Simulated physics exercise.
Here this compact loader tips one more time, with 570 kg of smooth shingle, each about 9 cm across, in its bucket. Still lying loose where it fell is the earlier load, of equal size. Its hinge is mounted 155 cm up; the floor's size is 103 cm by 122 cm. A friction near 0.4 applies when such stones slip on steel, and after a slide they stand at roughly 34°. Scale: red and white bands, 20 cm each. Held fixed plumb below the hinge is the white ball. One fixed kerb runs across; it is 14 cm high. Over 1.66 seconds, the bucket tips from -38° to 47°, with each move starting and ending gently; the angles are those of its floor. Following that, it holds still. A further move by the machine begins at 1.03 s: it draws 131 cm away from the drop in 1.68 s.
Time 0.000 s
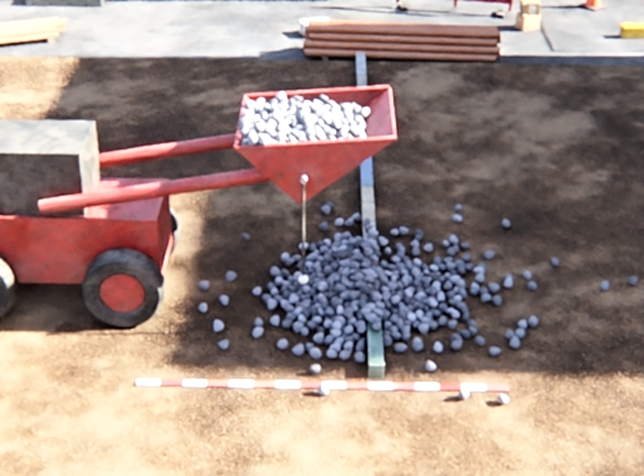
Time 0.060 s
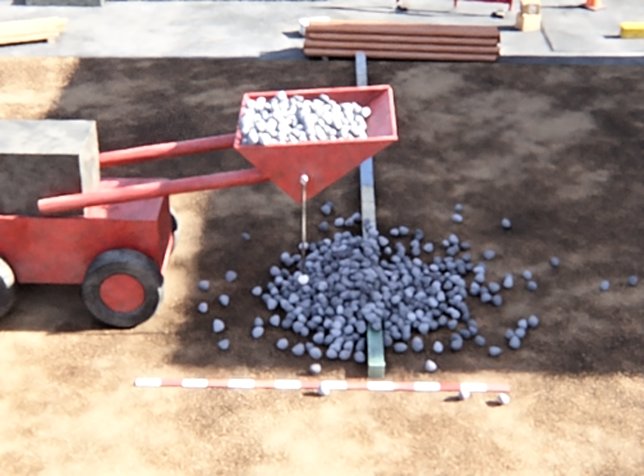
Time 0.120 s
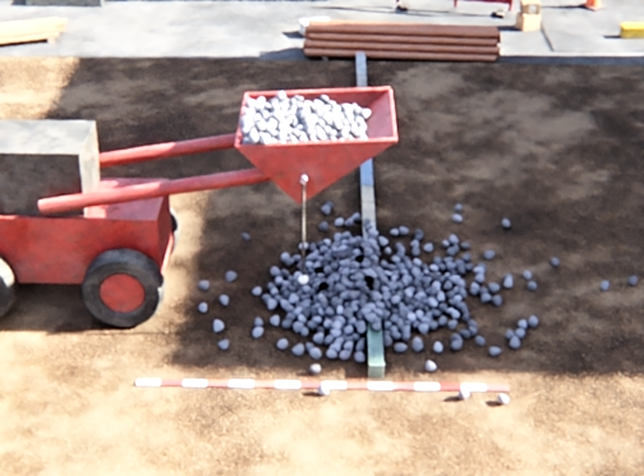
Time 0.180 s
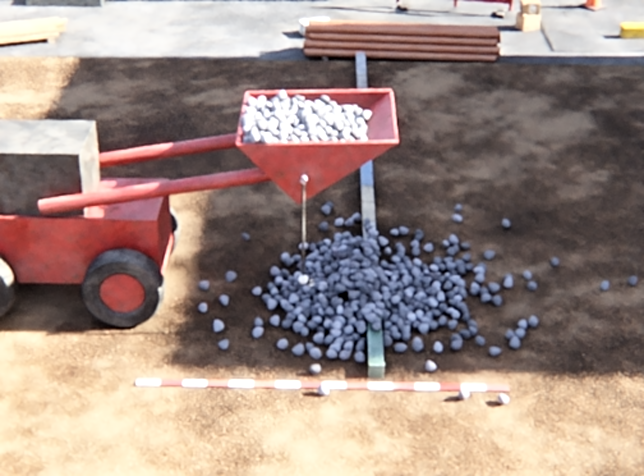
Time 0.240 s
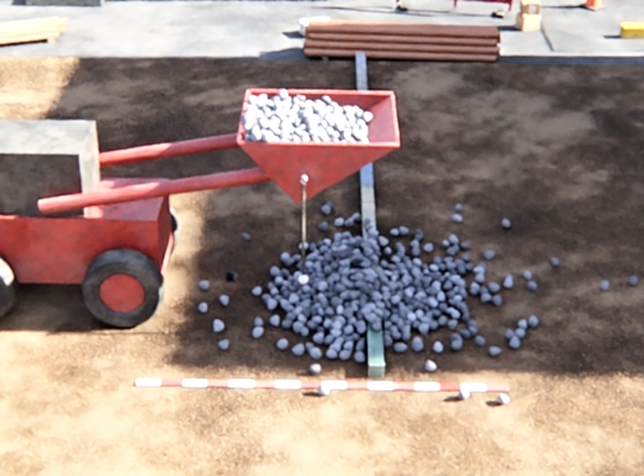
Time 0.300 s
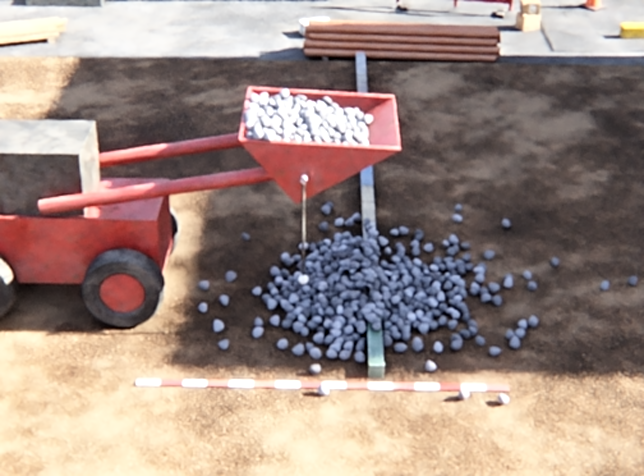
A red loader at the left holds out a red bucket heaped with smooth pale grey stones above a patch of brown earth, seen from a raised, unmoving viewpoint. Beneath it, a loose pile of grey stones lies across a narrow kerb, with a red-and-white banded strip in front and reddish-brown pipes behind. The bucket tilts very slightly, its stones barely shifting, while the pile stays still.
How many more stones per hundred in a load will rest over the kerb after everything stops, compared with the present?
I would say 56 per hundred.
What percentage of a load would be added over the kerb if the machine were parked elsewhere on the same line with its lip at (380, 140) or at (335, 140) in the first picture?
Some 40 percent, and then 10 percent.
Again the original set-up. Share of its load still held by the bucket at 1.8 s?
About 0 percent.
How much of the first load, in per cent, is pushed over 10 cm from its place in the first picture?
Close to 30 per cent.
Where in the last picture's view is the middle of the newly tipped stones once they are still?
Middle: Approx. (388, 285) px.
After 1.2 s the floor is at 33°; in per cent of one load, 91 in the bucket, 69 on this side of the kerb, 40 over the kerb; the foremost stones are at (573, 277).
After 1.8 s the floor is at 47°; in per cent of one load, 2 in the bucket, 114 on this side of the kerb, 84 over the kerb; the foremost stones are at (573, 277).
After 3.2 s the floor is at 47°; in per cent of one load, 0 in the bucket, 108 on this side of the kerb, 92 over the kerb; the foremost stones are at (589, 287).
After 6.0 s the floor is at 47°; in per cent of one load, 0 in the bucket, 108 on this side of the kerb, 92 over the kerb; the foremost stones are at (589, 287). Net gain over the kerb, 56.
